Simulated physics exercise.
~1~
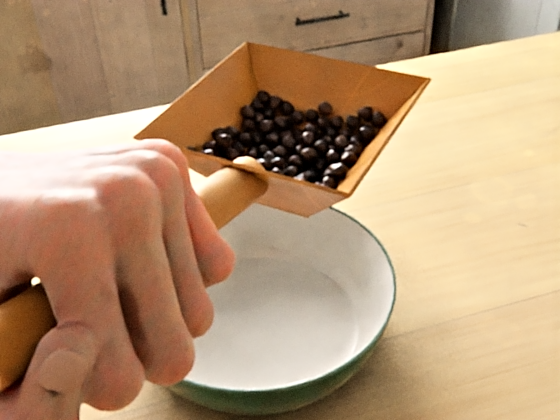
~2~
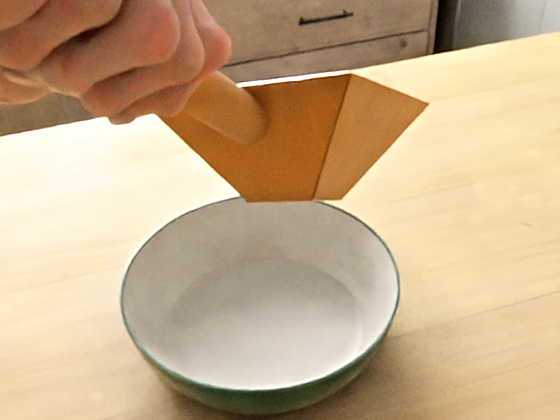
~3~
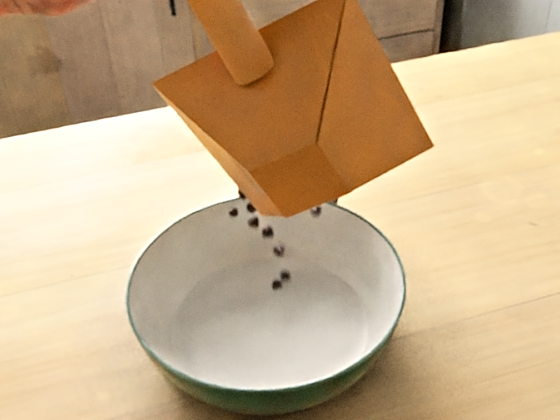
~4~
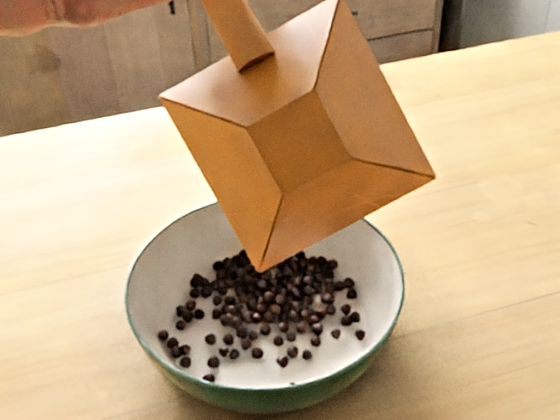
A wooden-looking scoop tips over in a hand, dropping dark beans into the bowl below.
